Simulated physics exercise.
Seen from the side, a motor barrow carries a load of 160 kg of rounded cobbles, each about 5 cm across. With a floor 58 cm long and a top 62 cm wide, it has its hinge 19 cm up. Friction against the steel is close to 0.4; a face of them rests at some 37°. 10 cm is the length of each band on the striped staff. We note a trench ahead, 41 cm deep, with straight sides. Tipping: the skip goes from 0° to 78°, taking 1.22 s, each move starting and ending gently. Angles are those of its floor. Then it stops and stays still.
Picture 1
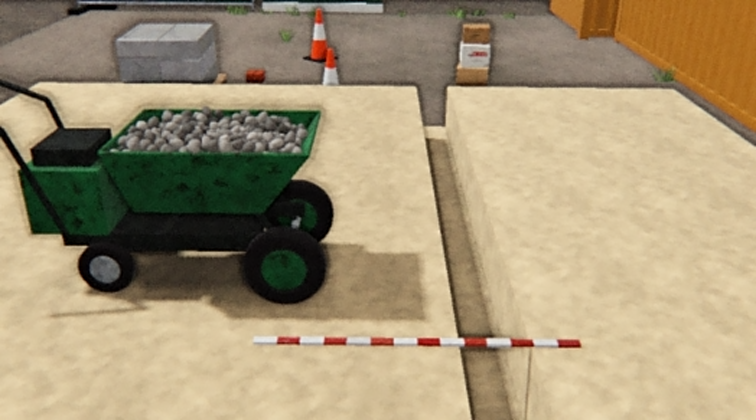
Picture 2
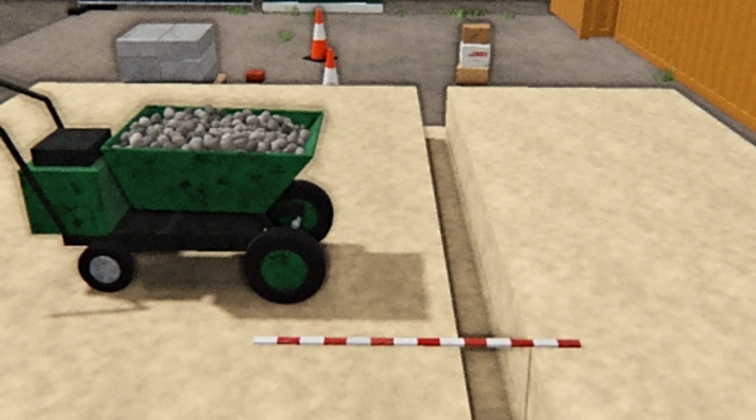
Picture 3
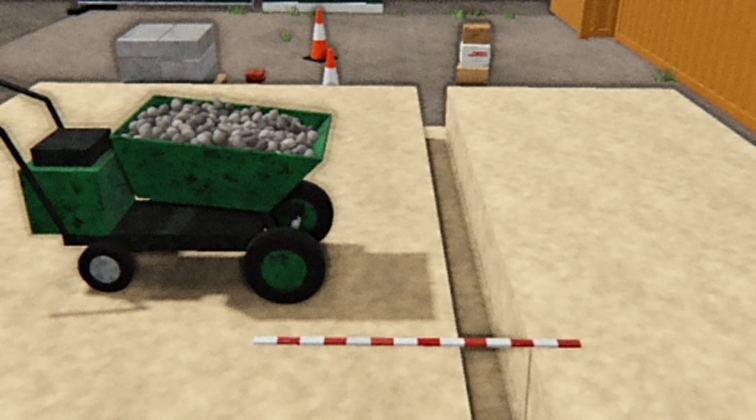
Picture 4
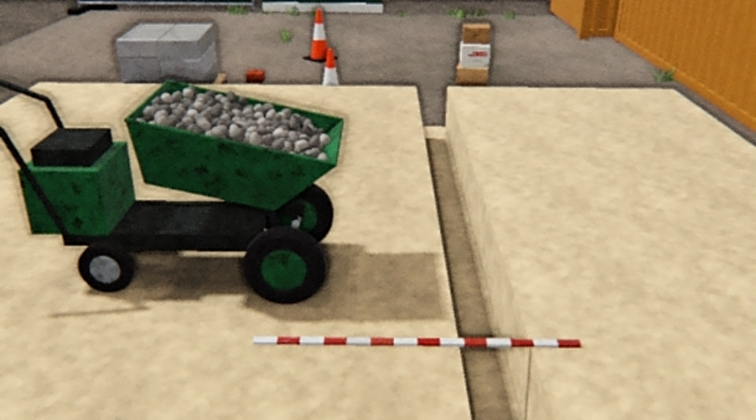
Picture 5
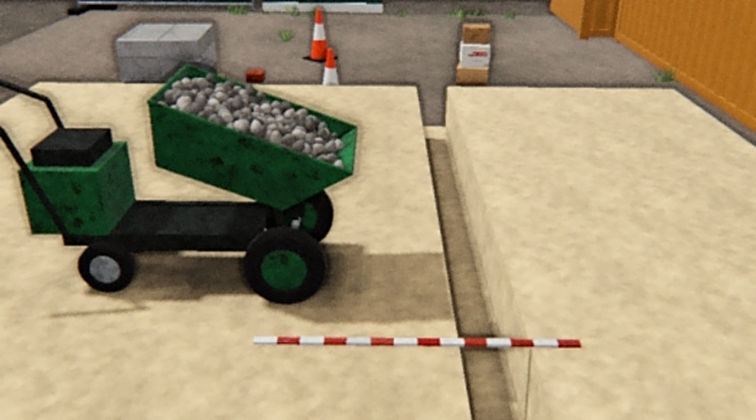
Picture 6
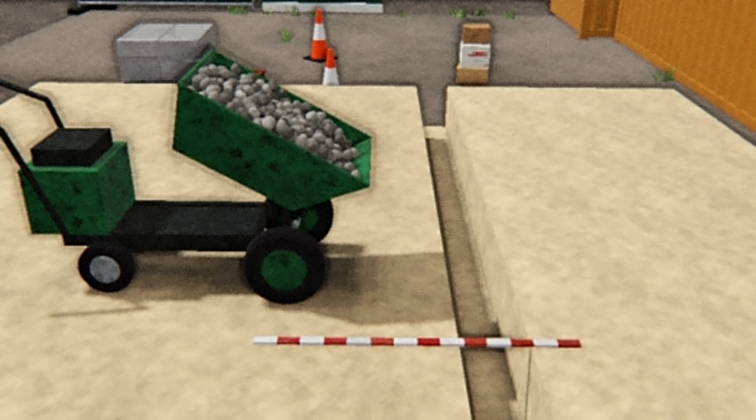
A green motor barrow loaded with rounded grey cobbles stands at left on pale, sandy ground, seen from the side and slightly above. A straight-sided trench runs at its right behind a red-and-white striped pole, with grey blocks, orange cones and an orange container beyond. The skip starts level, then its left end rises steadily, tilting it down towards the right, while the chassis and camera stay still.
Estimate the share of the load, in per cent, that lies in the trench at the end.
I would say 83 per cent of the load lies in the trench at the end.
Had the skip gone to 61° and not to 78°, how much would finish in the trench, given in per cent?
Some 60 in a hundred, I'd say.
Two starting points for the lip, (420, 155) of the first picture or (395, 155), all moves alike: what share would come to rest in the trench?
Near 20 then near 40 percent.
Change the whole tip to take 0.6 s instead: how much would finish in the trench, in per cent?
Then roughly 75 percent.
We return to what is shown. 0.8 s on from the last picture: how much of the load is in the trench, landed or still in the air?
Some 50 per cent of the load by that point.
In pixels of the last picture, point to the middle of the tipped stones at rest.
Somewhere around (469, 320) in the last picture.
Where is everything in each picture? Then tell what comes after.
Lip at (309, 156), floor tilted 0°, highest stones at (201, 120), in the first picture.
The skip is at 2°, its lip at (312, 157); the top of the load is at (203, 118), in the second picture.
Lip at (322, 160), floor tilted 6°, highest stones at (175, 113), in the third picture.
The skip is at 12°, its lip at (336, 165); the top of the load is at (180, 100), in the fourth picture.
Lip at (352, 174), floor tilted 20°, highest stones at (192, 86), in the fifth picture.
Lip at (369, 186), floor tilted 29°, highest stones at (216, 73), in the sixth picture.
Then, 0.4 s after the last picture the floor is at 66°, 98 % in the skip, 2 % short of the trench; the foremost stones are at (430, 235).
Then, 0.8 s after the last picture the floor is at 78°, 37 % in the skip, 16 % short of the trench, 48 % in the trench; the foremost stones are at (502, 321).
Then, 1.2 s after the last picture the floor is at 78°, 9 % in the skip, 18 % short of the trench, 73 % in the trench; the foremost stones are at (508, 318).
Then, 3.1 s after the last picture the floor is at 78°, 0 % in the skip, 16 % short of the trench, 83 % in the trench; the foremost stones are at (505, 295).
